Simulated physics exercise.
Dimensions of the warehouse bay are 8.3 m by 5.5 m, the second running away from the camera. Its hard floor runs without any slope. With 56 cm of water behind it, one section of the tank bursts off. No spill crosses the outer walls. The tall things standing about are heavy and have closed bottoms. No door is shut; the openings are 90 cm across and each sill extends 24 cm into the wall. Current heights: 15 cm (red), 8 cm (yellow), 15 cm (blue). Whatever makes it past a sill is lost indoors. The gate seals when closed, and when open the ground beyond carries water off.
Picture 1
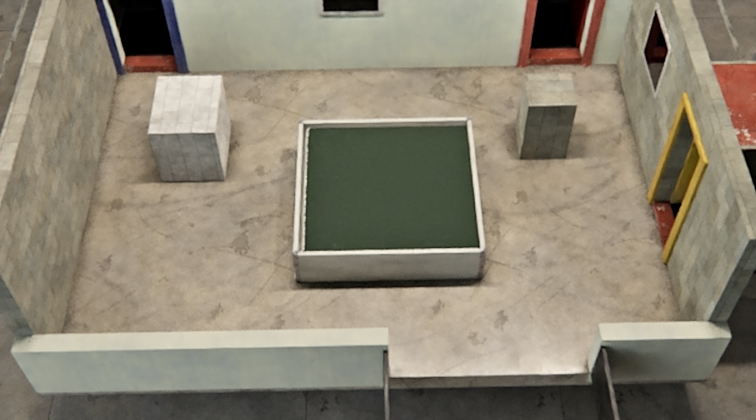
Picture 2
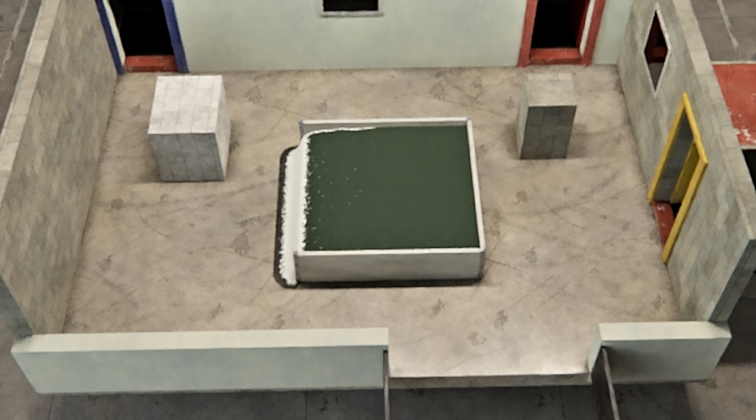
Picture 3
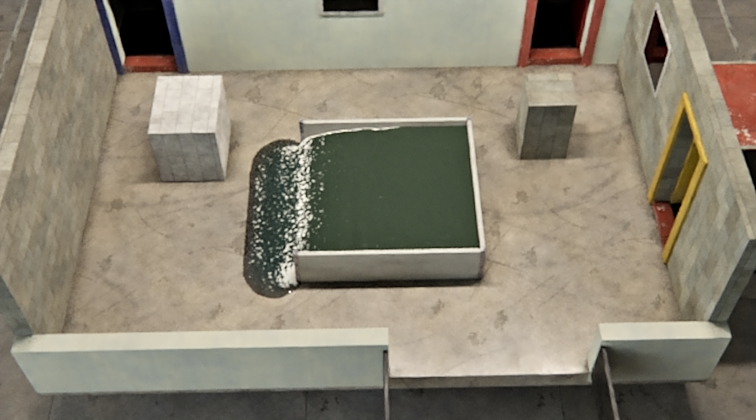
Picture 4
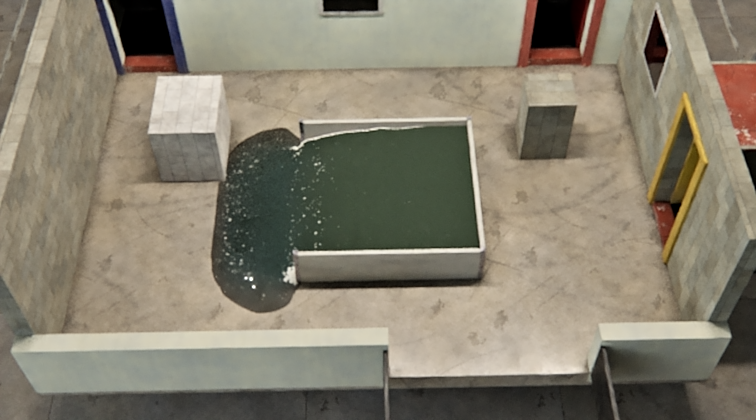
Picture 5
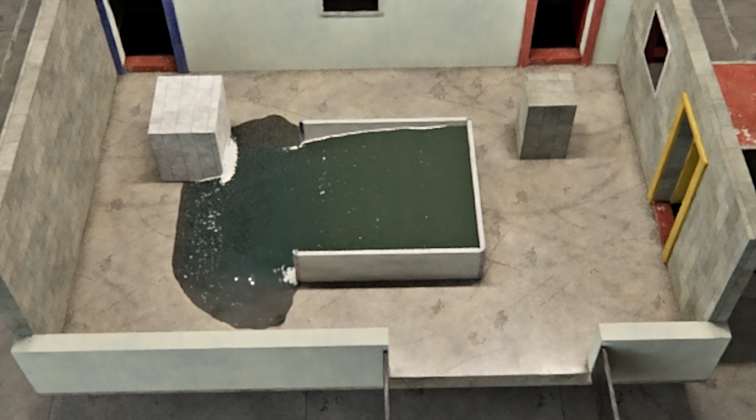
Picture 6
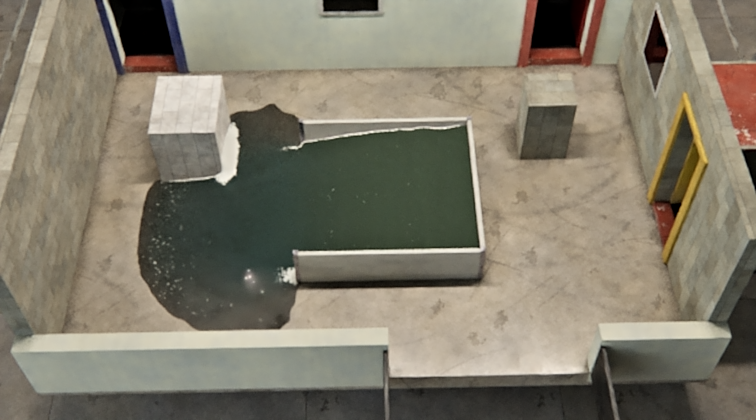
Dark green water pours out of the open left side of a low square tank in a walled room, spreads across the bare floor in a widening pool, and washes against the pale block at left, leaving white foam along its edge.
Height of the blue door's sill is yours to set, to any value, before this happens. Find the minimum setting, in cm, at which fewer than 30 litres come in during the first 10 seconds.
The minimum is about 18 cm.
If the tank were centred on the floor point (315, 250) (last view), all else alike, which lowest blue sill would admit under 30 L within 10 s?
Roughly 24 centimetres.
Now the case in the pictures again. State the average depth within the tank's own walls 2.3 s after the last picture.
The mean depth is about 16 cm.
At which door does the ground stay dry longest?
The yellow door comes last.
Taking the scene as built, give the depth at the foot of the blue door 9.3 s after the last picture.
Depth: Near 8.0 cm.
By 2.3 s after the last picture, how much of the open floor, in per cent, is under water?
Roughly 45 percent.
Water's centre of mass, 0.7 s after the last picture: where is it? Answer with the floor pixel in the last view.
At about (323, 211).
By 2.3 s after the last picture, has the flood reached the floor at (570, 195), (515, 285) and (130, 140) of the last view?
So, in order, I'd say stayed dry, then stayed dry, then got wet.
Then, 0.7 s after the last picture water covers 30 % of the floor, deepest (38 cm) near (86, 224); it has not reached the blue door.
Then, 2.3 s after the last picture water covers 45 % of the floor, deepest (43 cm) near (55, 367); 19 cm at the blue door, 3 litres in over its 15 cm sill.
Then, 9.3 s after the last picture water covers 100 % of the floor, deepest (15 cm) near (592, 99); 8 cm at the blue door, 59 litres in over its 15 cm sill.
At the blue door as built, the water peaked near 24 cm, 2.7 s after the last picture.
With a sill of 15 cm, 58 litres would have come in within the 10 s; with 20 cm, 13 litres. So under 30 litres takes about 18 cm.
